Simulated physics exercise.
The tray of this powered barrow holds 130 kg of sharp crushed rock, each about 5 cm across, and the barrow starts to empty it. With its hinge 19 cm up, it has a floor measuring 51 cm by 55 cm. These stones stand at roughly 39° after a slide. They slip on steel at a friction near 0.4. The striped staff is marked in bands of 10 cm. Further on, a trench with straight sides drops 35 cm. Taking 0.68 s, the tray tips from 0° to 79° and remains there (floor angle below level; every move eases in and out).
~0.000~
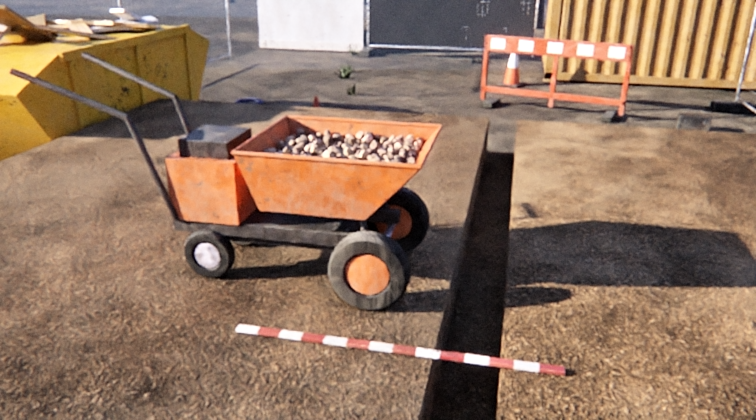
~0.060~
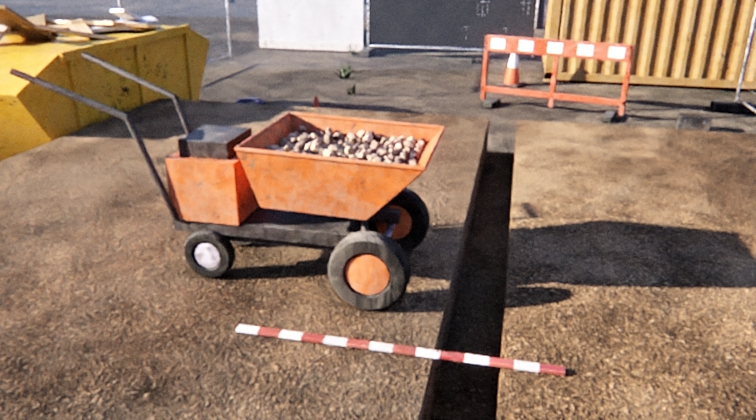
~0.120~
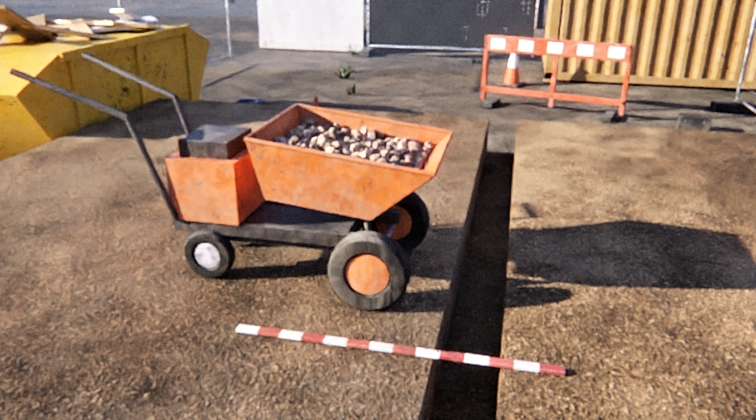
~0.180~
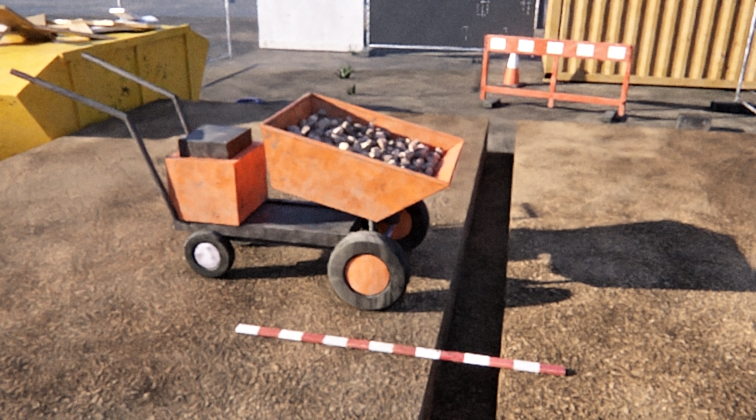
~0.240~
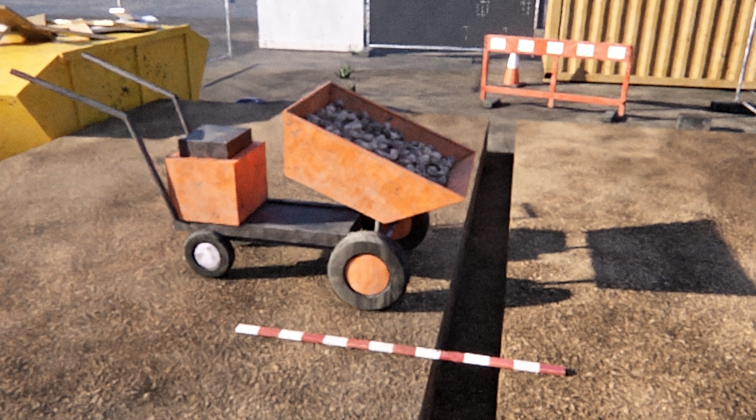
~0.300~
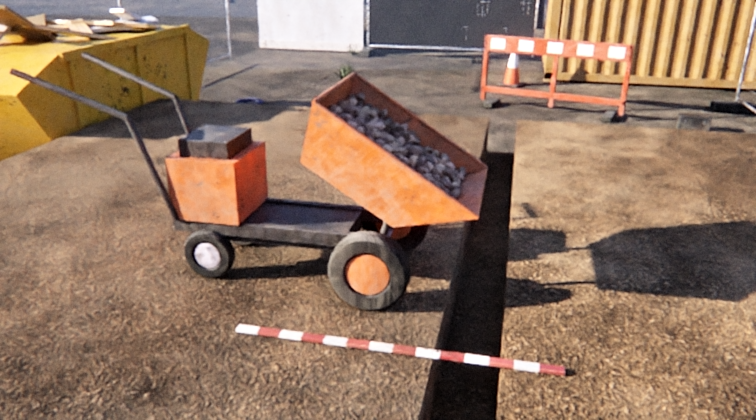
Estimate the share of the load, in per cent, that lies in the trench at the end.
I would say 7 per cent of the load lies in the trench at the end.
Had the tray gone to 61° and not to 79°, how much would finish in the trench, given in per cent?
Close to 15 per cent then.
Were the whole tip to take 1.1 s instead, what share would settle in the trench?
That would give about 10 percent.
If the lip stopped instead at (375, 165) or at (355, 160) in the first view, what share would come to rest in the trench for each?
The first gives about 80 percent and the second about 90 percent.
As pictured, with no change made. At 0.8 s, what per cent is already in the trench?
5 per cent, give or take.
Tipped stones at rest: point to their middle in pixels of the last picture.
(565, 294).
After 0.5 s the floor is at 67°; 100 % in the tray; the foremost stones are at (494, 246).
After 0.8 s the floor is at 79°; 64 % in the tray, 3 % in the trench, 33 % past the trench; the foremost stones are at (585, 295).
After 1.1 s the floor is at 79°; 30 % in the tray, 5 % in the trench, 65 % past the trench; the foremost stones are at (748, 306).
After 3.1 s the floor is at 79°; 29 % in the tray, 7 % in the trench, 65 % past the trench; the foremost stones are past the picture's edge.
